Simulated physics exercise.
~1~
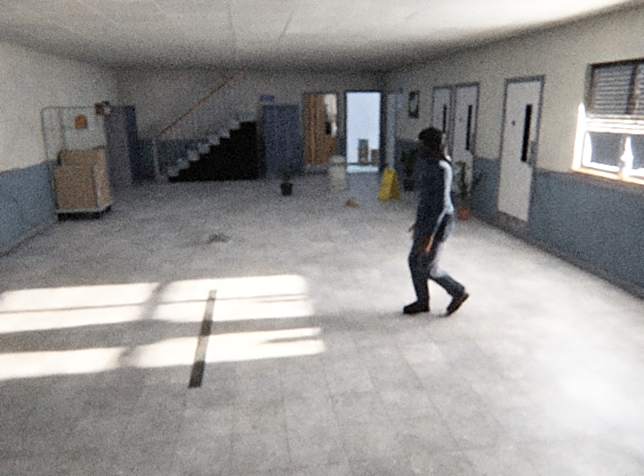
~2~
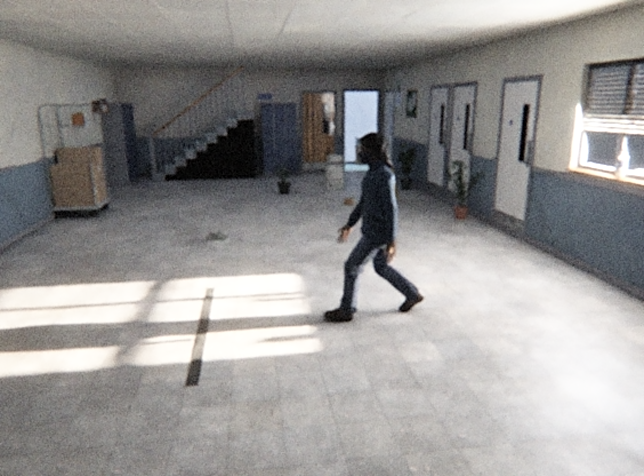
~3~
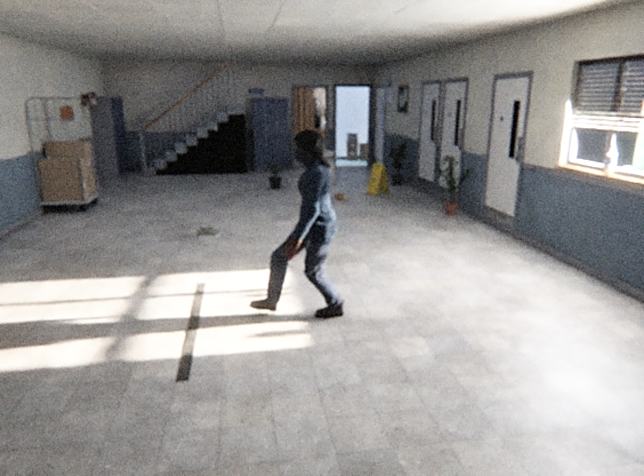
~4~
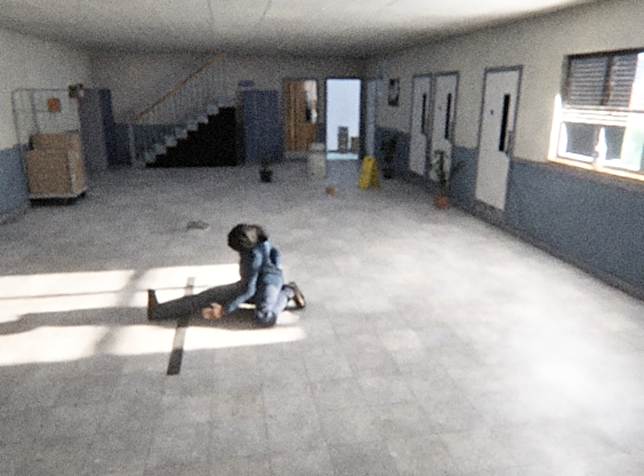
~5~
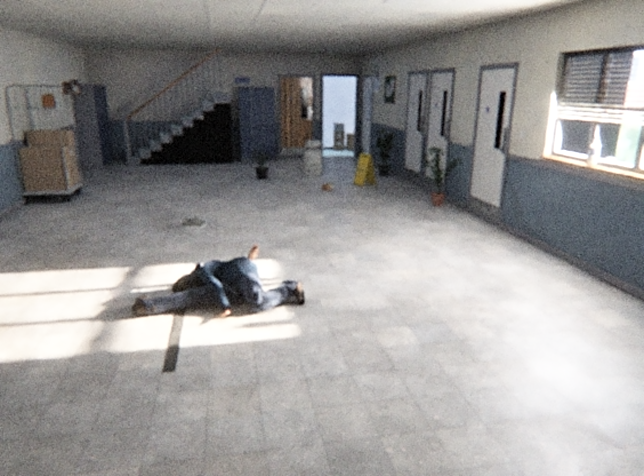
A person in dark blue clothes collapsed while walking left across a large tiled hall, dropping low with one leg stretched forward, then folding over and ending up slumped on the sunlit floor by a black strip, one arm bent upward.
